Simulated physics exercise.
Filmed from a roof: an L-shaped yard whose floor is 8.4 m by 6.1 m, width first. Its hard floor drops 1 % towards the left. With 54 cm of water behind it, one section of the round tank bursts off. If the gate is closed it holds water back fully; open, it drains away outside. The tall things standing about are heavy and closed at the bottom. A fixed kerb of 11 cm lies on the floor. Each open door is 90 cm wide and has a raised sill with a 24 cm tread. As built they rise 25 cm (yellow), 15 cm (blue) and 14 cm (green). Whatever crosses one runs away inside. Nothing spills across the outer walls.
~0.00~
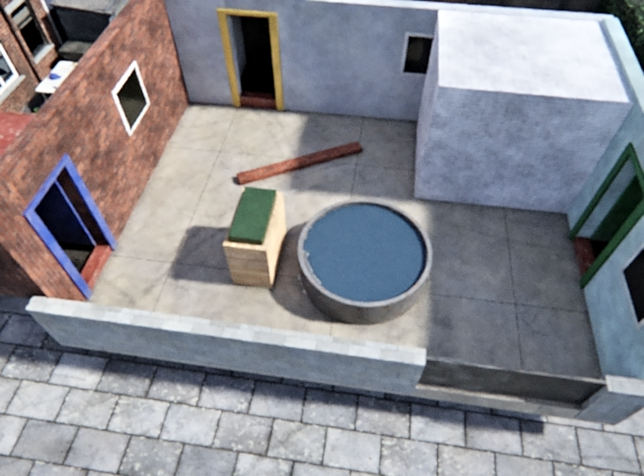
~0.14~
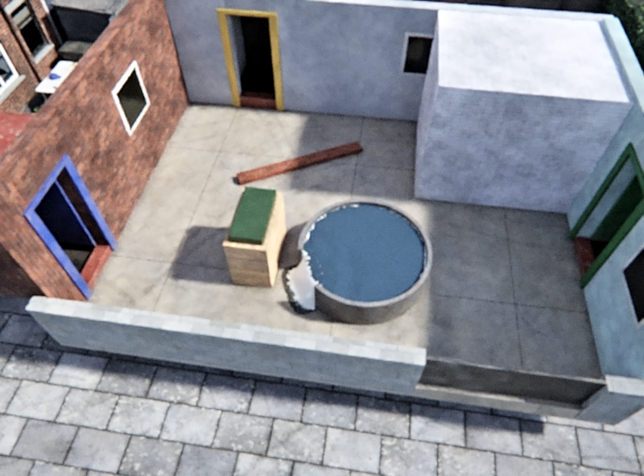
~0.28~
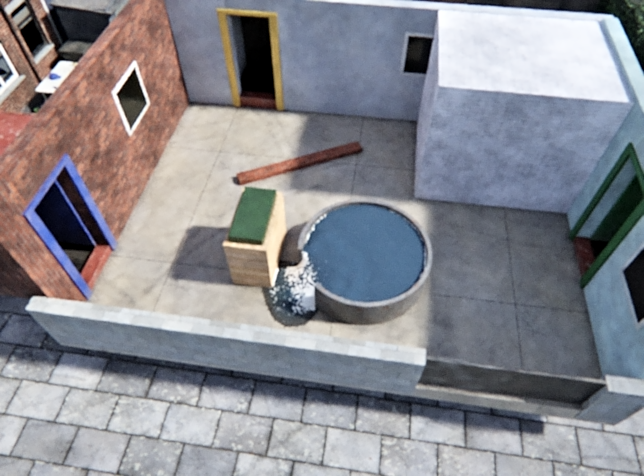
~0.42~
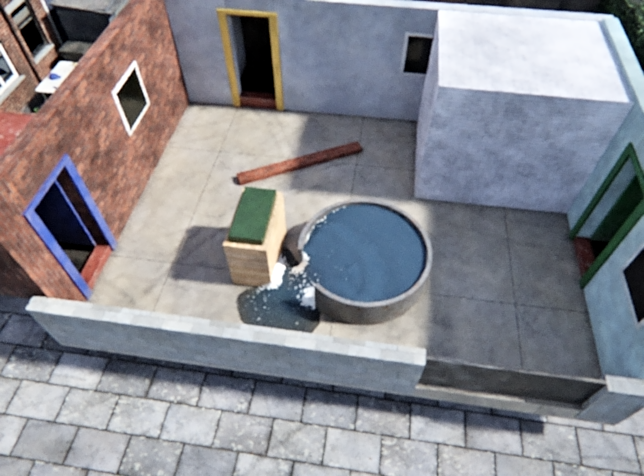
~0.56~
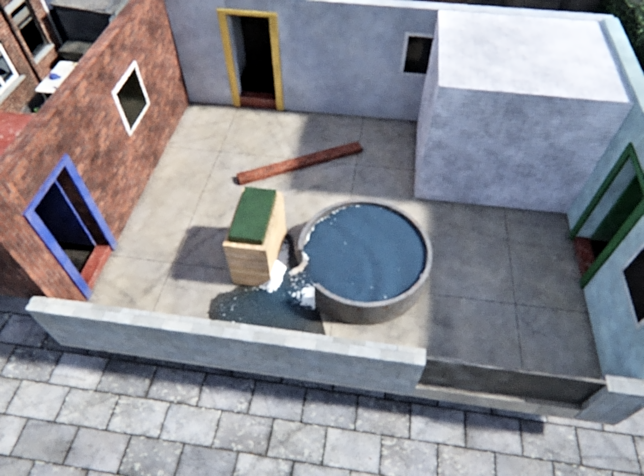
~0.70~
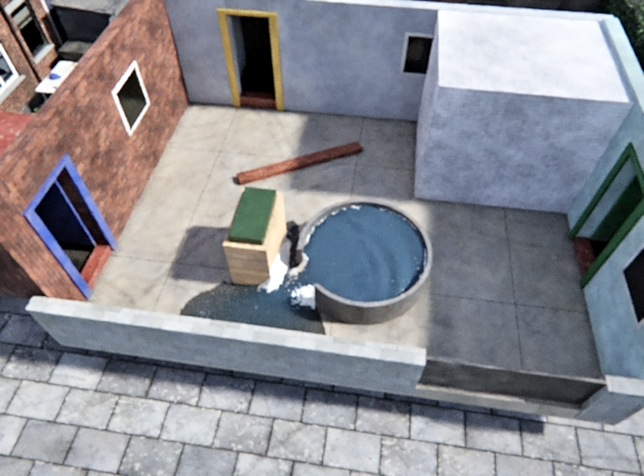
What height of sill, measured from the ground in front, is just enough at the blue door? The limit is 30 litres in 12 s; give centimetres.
About 16 cm.
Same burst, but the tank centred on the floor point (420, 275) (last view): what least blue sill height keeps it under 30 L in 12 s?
About 17 cm.
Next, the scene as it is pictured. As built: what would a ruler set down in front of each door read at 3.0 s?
In cm: Yellow 0, blue 22, green 0.
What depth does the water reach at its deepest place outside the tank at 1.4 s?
Up to some 38 cm.
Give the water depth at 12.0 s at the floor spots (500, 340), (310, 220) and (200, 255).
Roughly 2, 3 and 2 cm, in turn.
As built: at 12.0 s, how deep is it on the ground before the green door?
Some 0.5 cm.
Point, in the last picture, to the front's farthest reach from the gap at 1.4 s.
Around (74, 325).
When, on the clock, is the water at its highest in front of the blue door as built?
Near 2.8 s.
After 1.4 s water covers 15 % of the floor, deepest (38 cm) near (282, 284); it has not reached the blue door.
After 3.0 s water covers 30 % of the floor, deepest (26 cm) near (74, 325); 22 cm at the blue door, 15 litres in over its 15 cm sill.
After 12.0 s water covers 90 % of the floor, deepest (9 cm) near (74, 325); 8 cm at the blue door, 41 litres in over its 15 cm sill.
At the blue door as built, the water arrived by 1.9 s and peaked near 23 cm at 2.8 s.
With a sill of 14 cm, 54 litres would have come in within the 12 s; with 19 cm, 12 litres. So under 30 litres takes about 16 cm.
